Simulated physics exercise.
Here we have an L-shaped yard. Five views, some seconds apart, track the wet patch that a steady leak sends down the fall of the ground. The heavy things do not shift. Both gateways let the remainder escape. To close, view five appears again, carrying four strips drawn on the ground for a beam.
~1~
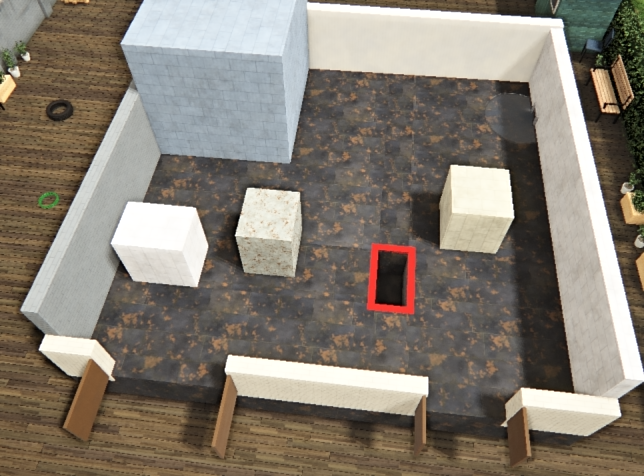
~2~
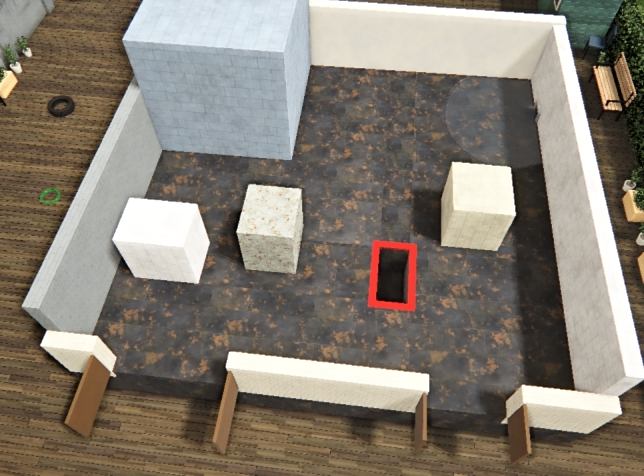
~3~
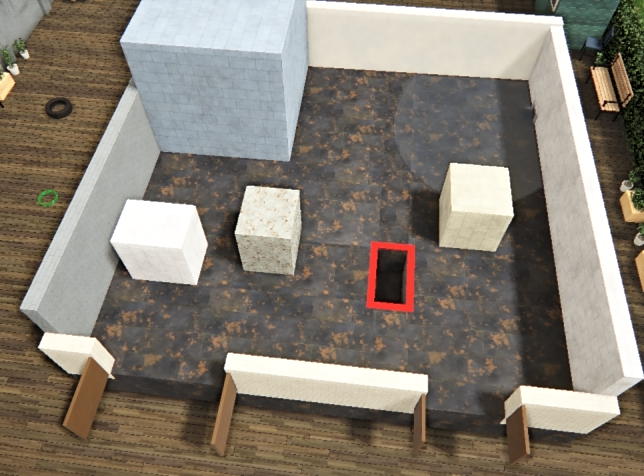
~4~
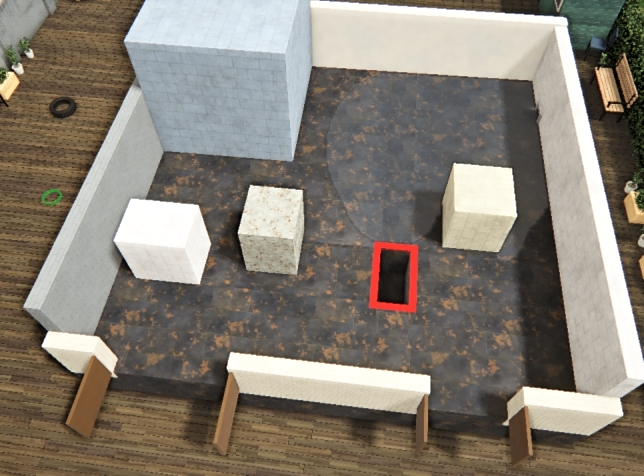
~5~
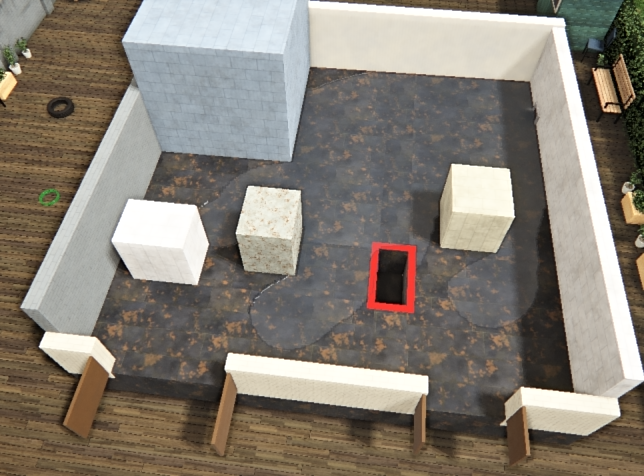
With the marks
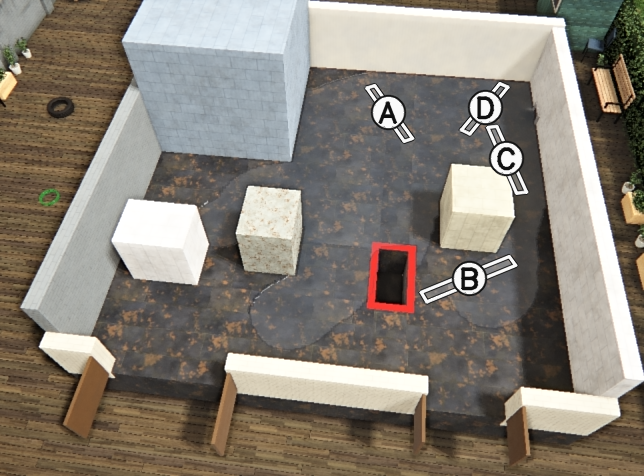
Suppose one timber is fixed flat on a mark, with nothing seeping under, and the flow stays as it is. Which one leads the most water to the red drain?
The answer is place A.
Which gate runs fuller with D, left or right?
The left gate.
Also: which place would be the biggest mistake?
That would be C.
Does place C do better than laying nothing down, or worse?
It is worse.
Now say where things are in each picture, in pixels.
Outfall at (536, 115); red drain at (392, 277); open gate at (175, 368); open gate at (462, 400); front seen at (500, 134), 3 % of the ground wet; red drain still dry, in the first frame.
Front seen at (447, 116), 10 % of the ground wet; red drain still dry, in the second frame.
Front seen at (419, 174), 20 % of the ground wet; red drain still dry, in the third frame.
Front seen at (368, 232), 36 % of the ground wet; red drain still dry, in the fourth frame.
Front seen at (257, 324), 56 % of the ground wet; red drain taking water, in the fifth frame.
On the marked copy, A from (370, 86) to (408, 139); B from (424, 297) to (512, 260); C from (492, 126) to (521, 192); D from (465, 131) to (503, 85).
If A is chosen, about 18 % of the stream goes into the red drain, about 80 % out by the gates.
If B is chosen, about 10 % of the stream goes into the red drain, about 88 % out by the gates.
If C is chosen, about 4 % of the stream goes into the red drain, about 94 % out by the gates.
If D is chosen, about 8 % of the stream goes into the red drain, about 90 % out by the gates.
